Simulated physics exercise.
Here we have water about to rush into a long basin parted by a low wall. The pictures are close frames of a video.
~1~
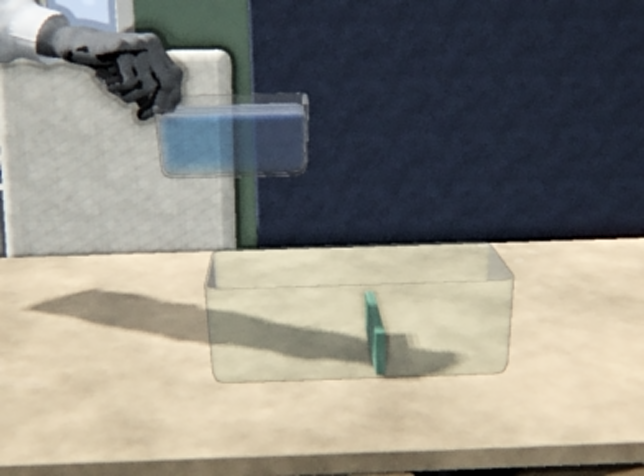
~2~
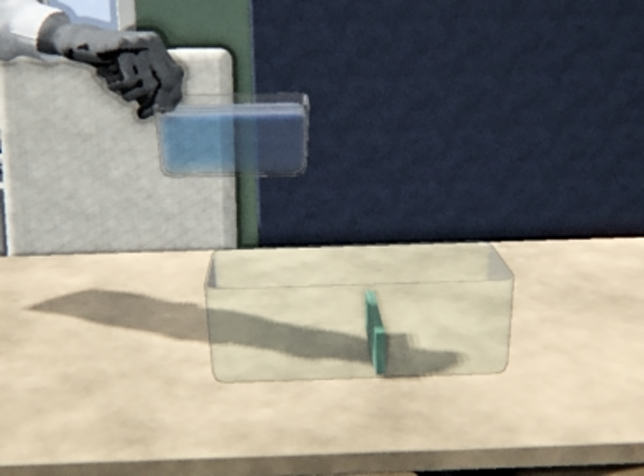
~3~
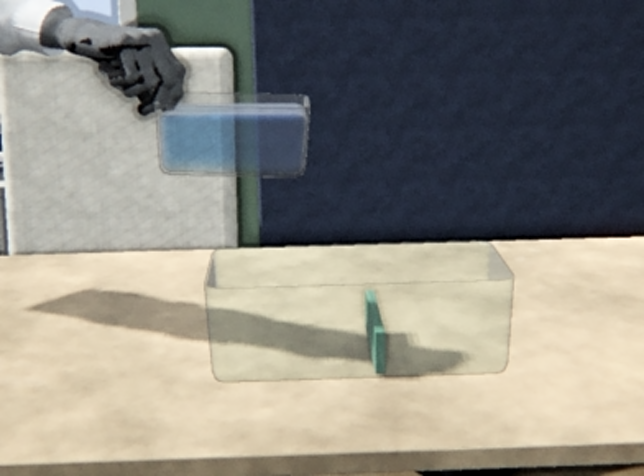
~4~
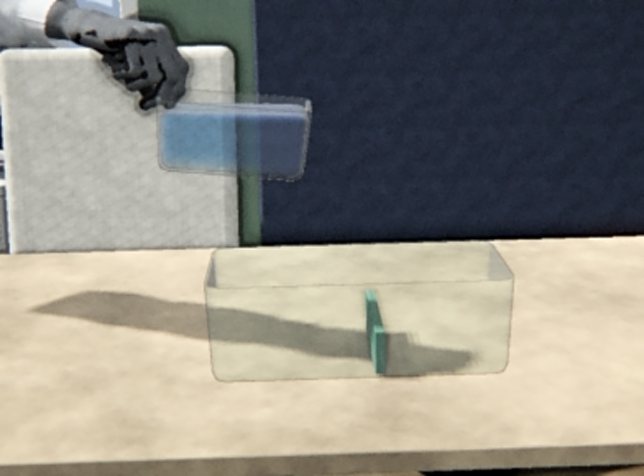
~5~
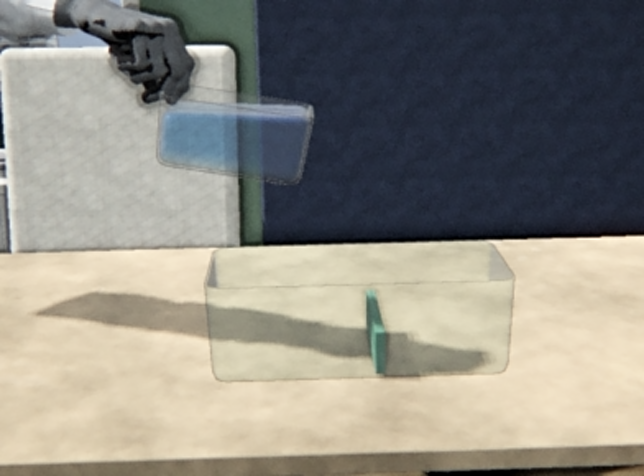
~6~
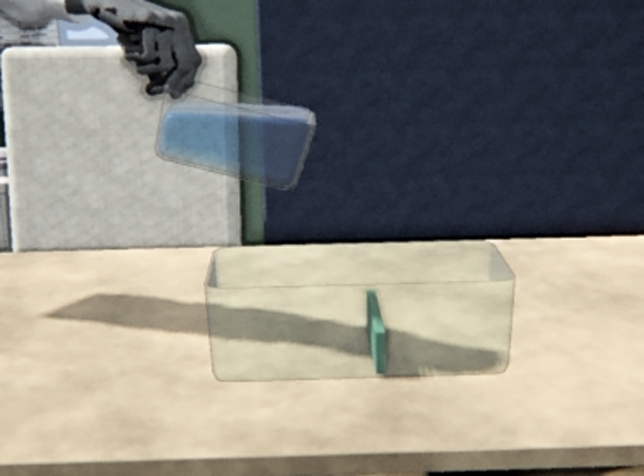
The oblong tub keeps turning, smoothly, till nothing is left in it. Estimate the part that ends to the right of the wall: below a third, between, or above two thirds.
The share right of the wall is from a third to two thirds.
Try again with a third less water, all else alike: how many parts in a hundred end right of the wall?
Roughly 20 in a hundred.
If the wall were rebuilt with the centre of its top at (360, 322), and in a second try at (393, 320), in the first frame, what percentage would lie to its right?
In turn 60 and 30 in a hundred.
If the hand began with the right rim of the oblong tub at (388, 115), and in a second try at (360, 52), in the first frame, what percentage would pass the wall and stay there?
Near 85 % and 75 %.
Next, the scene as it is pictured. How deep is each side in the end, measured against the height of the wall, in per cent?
Left: 30 %. Right: 40 %.
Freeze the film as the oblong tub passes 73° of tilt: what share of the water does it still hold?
It comes to 40 per cent or so.
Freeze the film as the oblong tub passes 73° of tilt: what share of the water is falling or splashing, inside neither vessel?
About 45 per cent.
A moment on, the oblong tub is tipped part way and 38 per cent is still to pour, 3 is left of the wall and 13 right of it.
Next, the oblong tub is tipped right over and 7 per cent is still to pour, 33 is left of the wall and 49 right of it.
Then the oblong tub is tipped right over and 1 per cent is still to pour, 43 is left of the wall and 48 right of it.
Later the oblong tub is tipped right over and 0 per cent is still to pour, 45 is left of the wall and 48 right of it.
In the end 45 per cent lies left of the wall, 48 right of it and 7 outside.
